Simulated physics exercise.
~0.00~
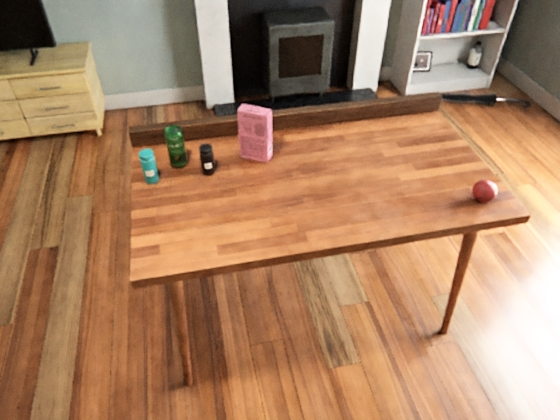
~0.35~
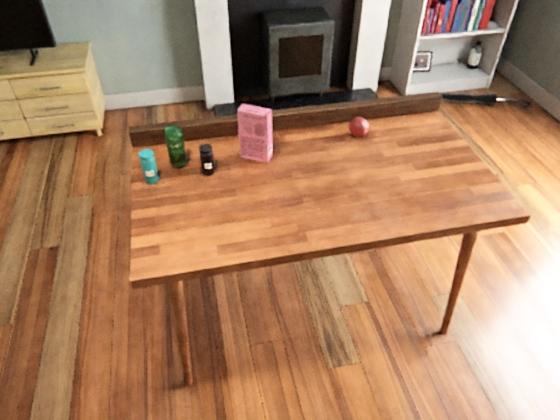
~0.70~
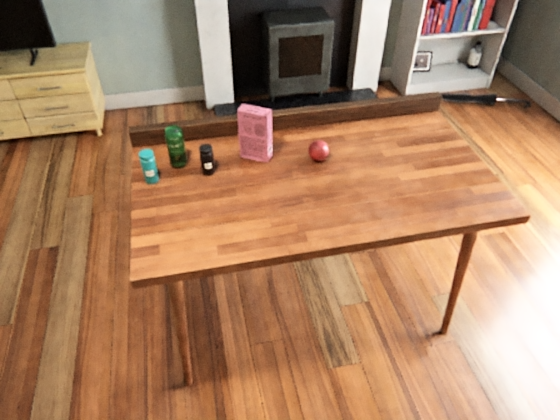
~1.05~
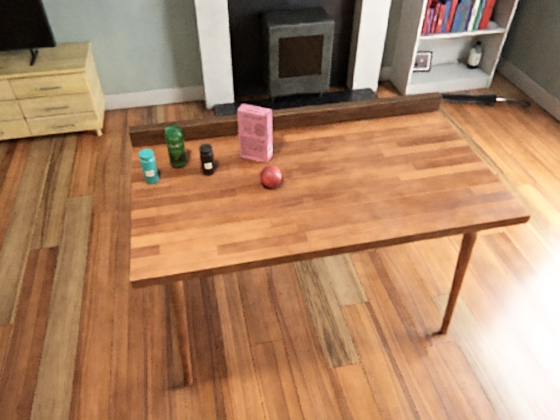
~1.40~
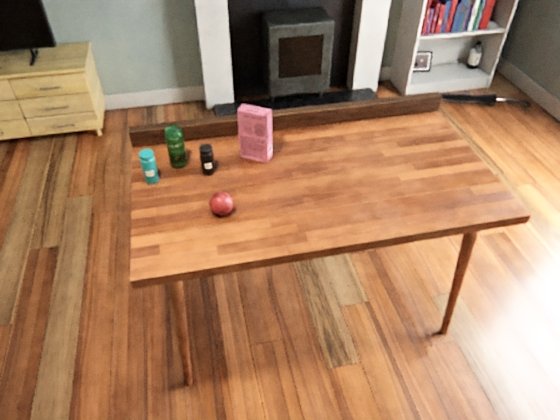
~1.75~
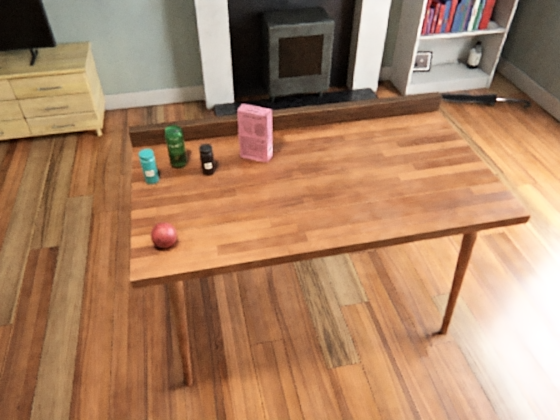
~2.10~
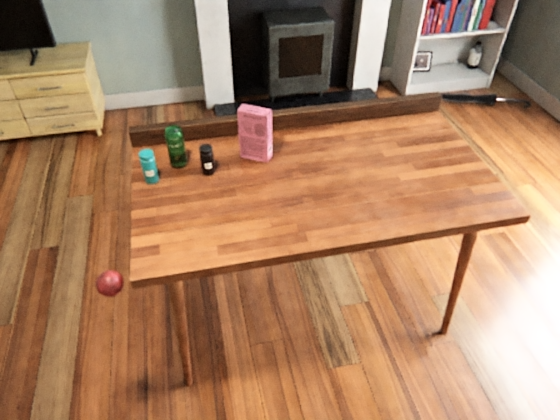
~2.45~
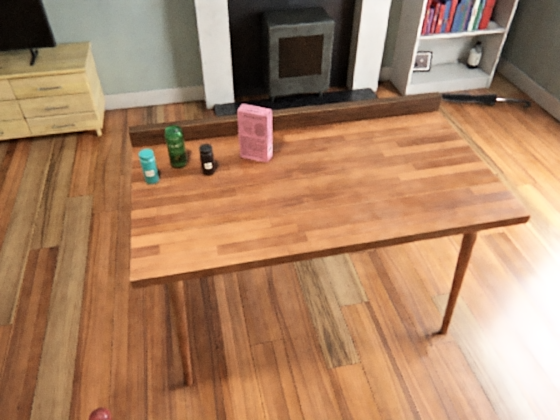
A wooden table holding two shakers, a green can and a pink packet, as a red ball rebounds off the back rail, rolls left and falls.
